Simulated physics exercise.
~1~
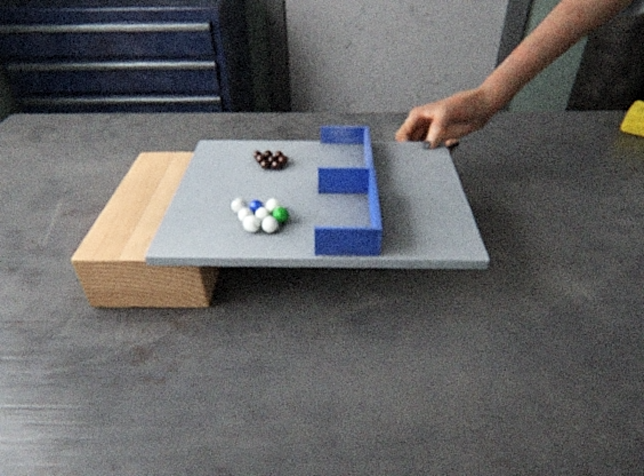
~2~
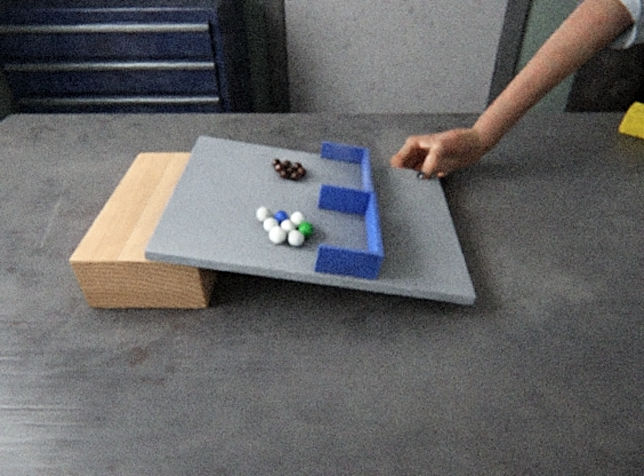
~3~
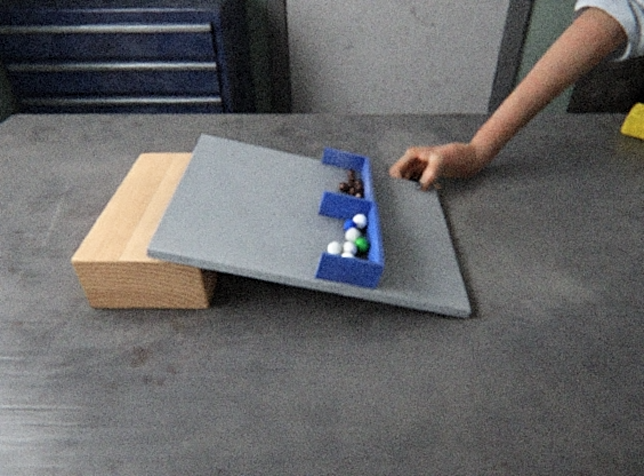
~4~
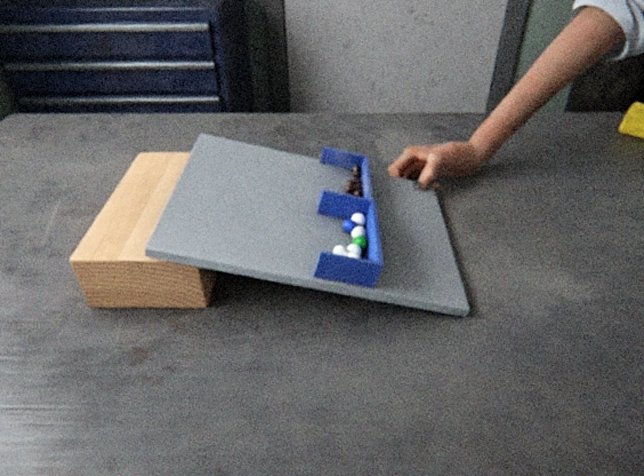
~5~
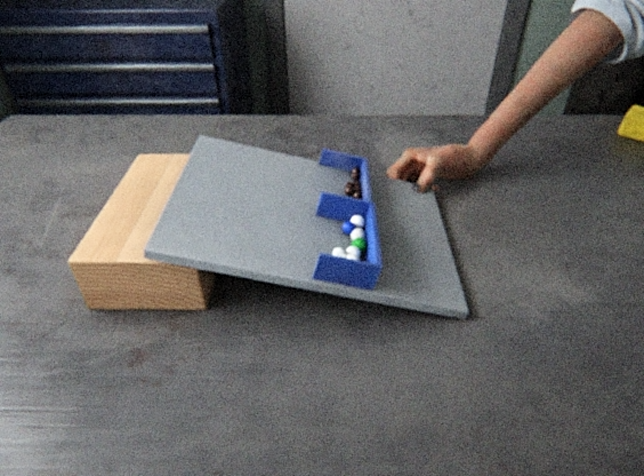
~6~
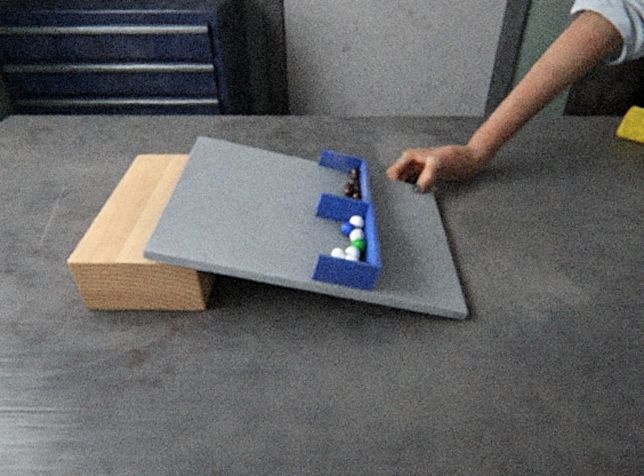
Two clusters of small balls roll right down the tilting board and gather behind blue barriers.
